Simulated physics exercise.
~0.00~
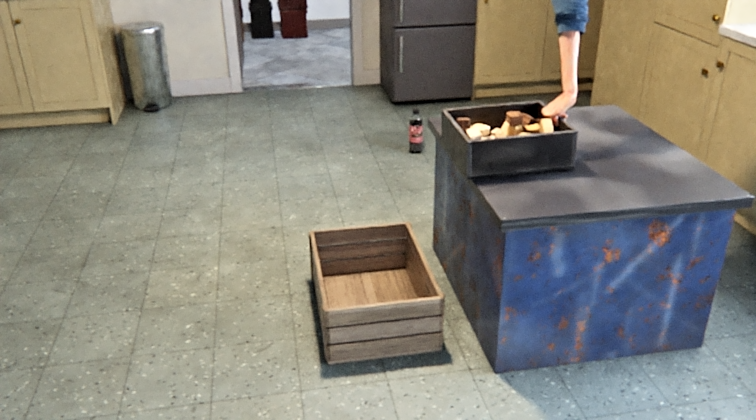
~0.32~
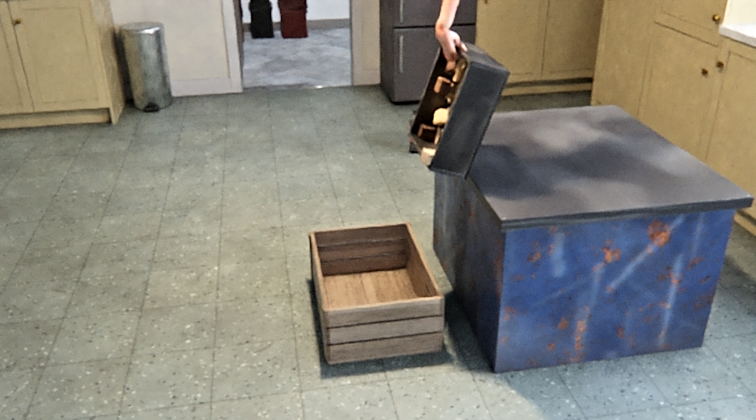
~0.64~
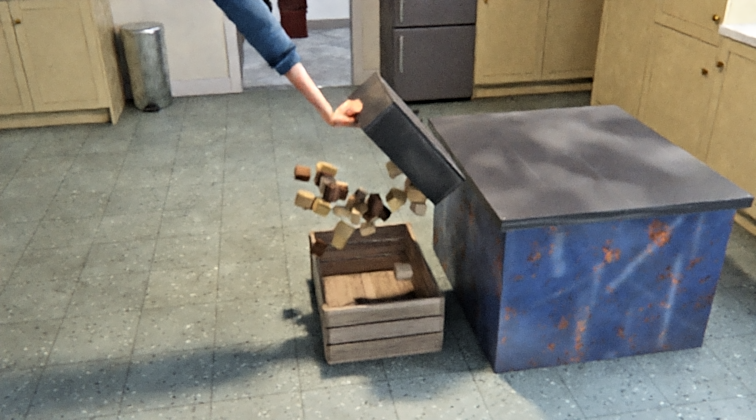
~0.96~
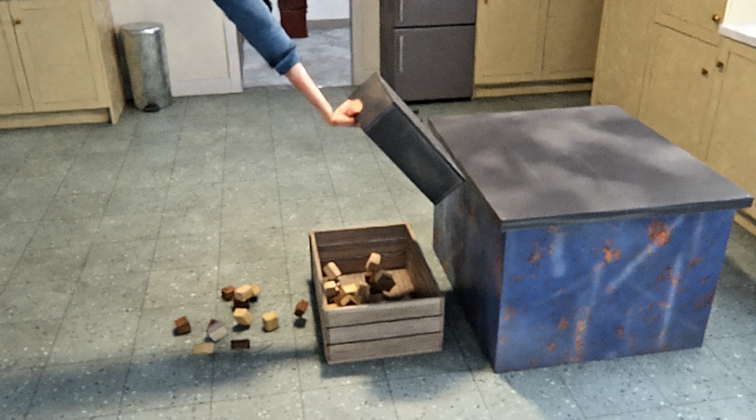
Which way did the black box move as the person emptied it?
The black box moved to the left, over the edge of the bench.
